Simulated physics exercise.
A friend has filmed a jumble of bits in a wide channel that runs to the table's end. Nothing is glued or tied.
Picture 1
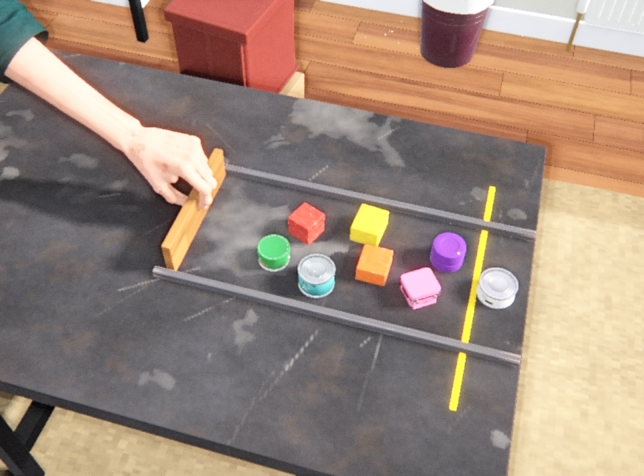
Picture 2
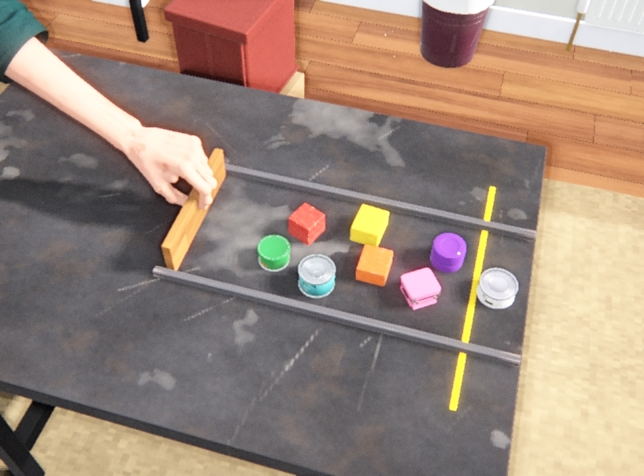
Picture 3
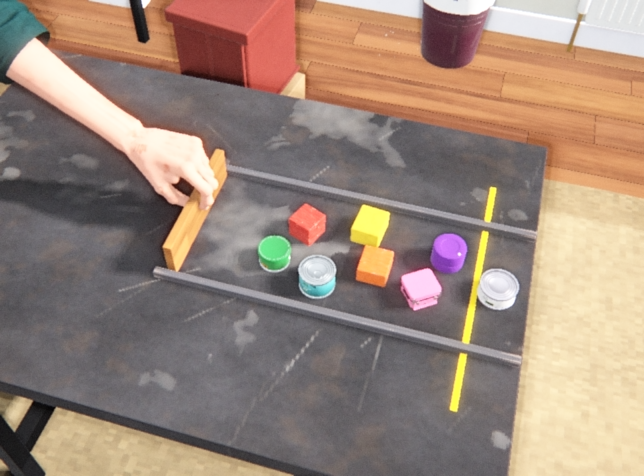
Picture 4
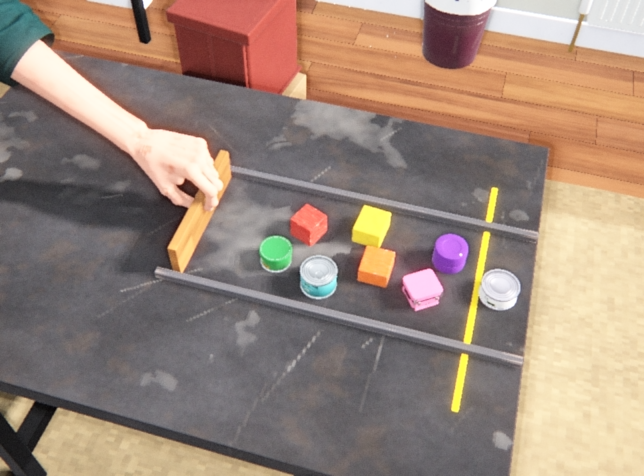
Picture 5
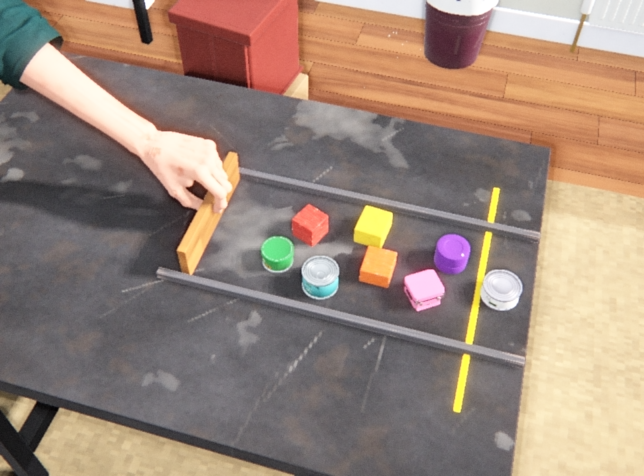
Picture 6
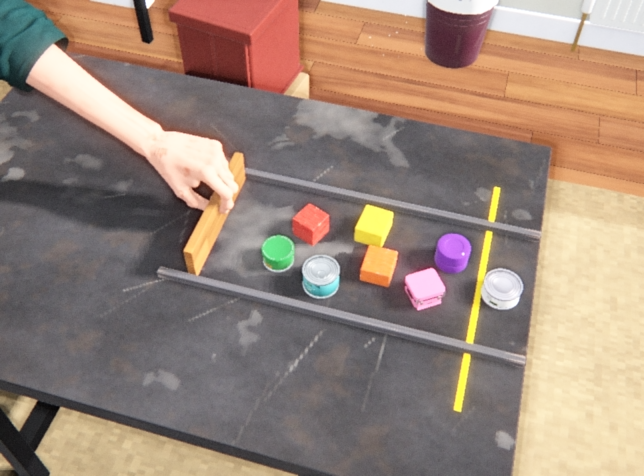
A hand slides a wooden board slightly right along a channel, behind small colourful objects.
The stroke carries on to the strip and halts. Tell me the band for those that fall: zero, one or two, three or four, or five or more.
In the end the number that fall off is one or two.
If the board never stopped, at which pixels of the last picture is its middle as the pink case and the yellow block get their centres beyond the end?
Near (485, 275) and (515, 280).
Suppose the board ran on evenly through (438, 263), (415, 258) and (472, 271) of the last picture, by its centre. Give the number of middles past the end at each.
The counts: 0, 0 and 1.
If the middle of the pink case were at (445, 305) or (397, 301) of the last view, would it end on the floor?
The pink case is kept; stays on.
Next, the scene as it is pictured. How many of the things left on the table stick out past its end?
The number is 3.
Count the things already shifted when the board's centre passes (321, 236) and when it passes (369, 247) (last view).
First 3, then 5.
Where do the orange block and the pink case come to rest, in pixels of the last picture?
The orange block stops around (520, 290); the pink case around (527, 324).
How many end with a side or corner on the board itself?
4 of them.
Soon after, none off yet; white tin at rest near (502, 289); purple lid at rest near (452, 253); pink case at rest near (424, 290).
After that, none off yet; white tin at rest near (502, 289); purple lid moving near (460, 254); pink case displaced about its own width near (441, 298).
In the end, the number that fall off is one or two; gone, white tin.
